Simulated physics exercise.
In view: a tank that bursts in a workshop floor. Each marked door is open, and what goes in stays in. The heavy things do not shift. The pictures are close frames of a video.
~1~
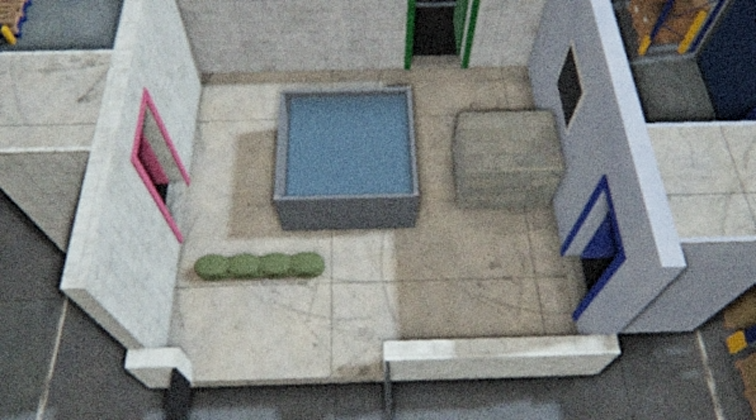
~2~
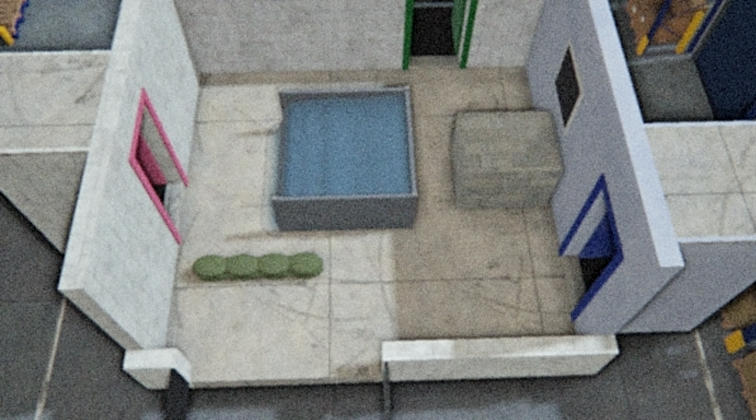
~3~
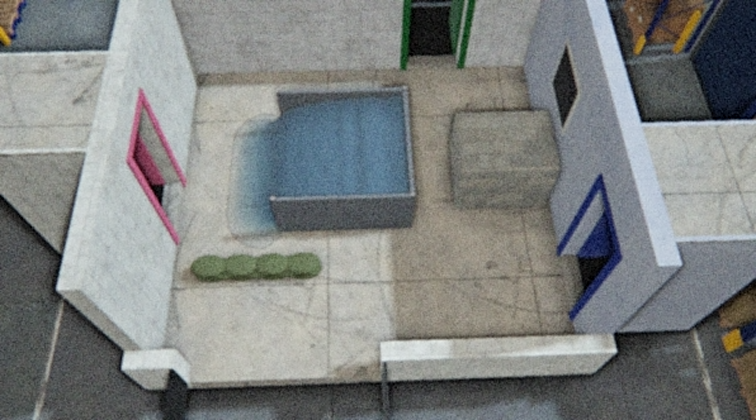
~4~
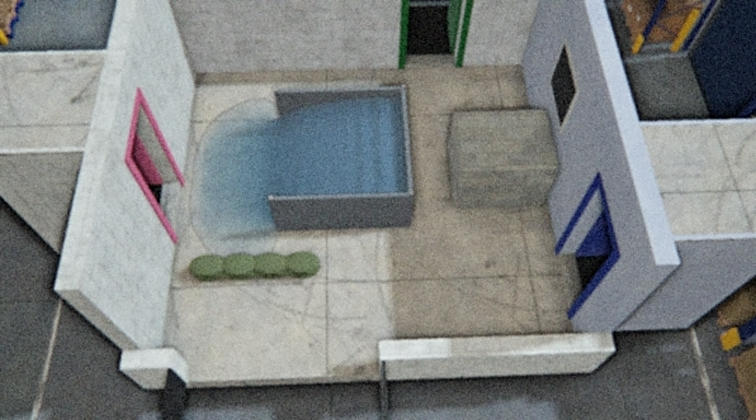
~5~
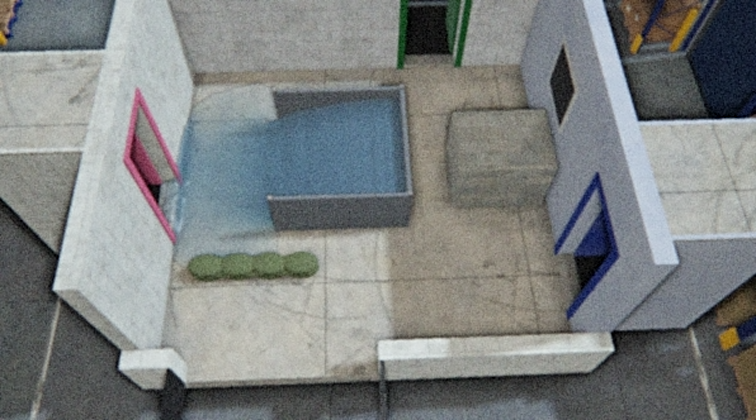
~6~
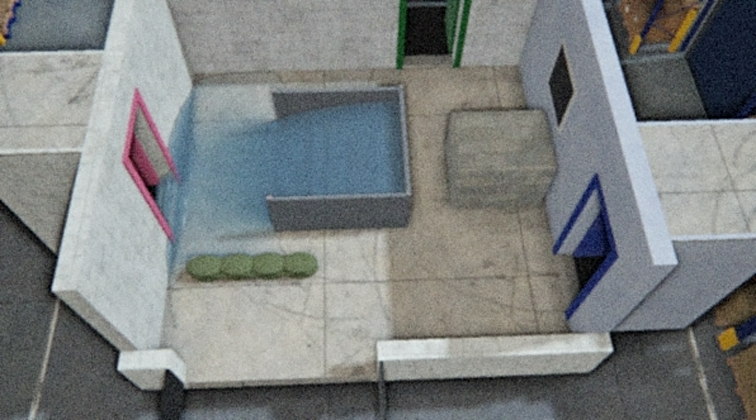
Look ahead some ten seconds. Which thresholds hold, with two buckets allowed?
One by one: The blue door takes more than that; the pink door takes more than that; the green door takes more than that.
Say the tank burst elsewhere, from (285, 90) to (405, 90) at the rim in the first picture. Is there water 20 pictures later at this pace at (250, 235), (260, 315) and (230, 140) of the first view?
One after the other: Covered, not flooded, under water.
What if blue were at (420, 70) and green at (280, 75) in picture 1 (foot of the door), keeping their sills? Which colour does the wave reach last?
Last comes the door marked blue.
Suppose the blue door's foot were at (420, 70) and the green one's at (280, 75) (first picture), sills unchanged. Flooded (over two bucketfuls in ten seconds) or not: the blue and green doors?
Then: Blue passes that mark; green goes over.
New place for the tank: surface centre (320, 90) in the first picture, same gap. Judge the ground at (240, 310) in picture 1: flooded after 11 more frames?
There: Covered.
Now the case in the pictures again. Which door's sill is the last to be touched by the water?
It is the one in blue.
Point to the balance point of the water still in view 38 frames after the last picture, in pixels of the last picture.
Roughly at (353, 168).
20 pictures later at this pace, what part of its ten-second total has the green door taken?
Close to 0 %.
A moment on, water covers 30 % of the floor; the blue door not reached, the pink door far over two buckets in, the green door not reached.
Next, water covers 40 % of the floor; the blue door not reached, the pink door far over two buckets in, the green door not reached.
Then, water covers 70 % of the floor; the blue door not reached, the pink door far over two buckets in, the green door wet at the sill, nothing in.
Later, water covers 90 % of the floor; the blue door under two buckets in, the pink door far over two buckets in, the green door under two buckets in.
In the end, water covers 95 % of the floor; the blue door over two buckets in, the pink door far over two buckets in, the green door far over two buckets in.
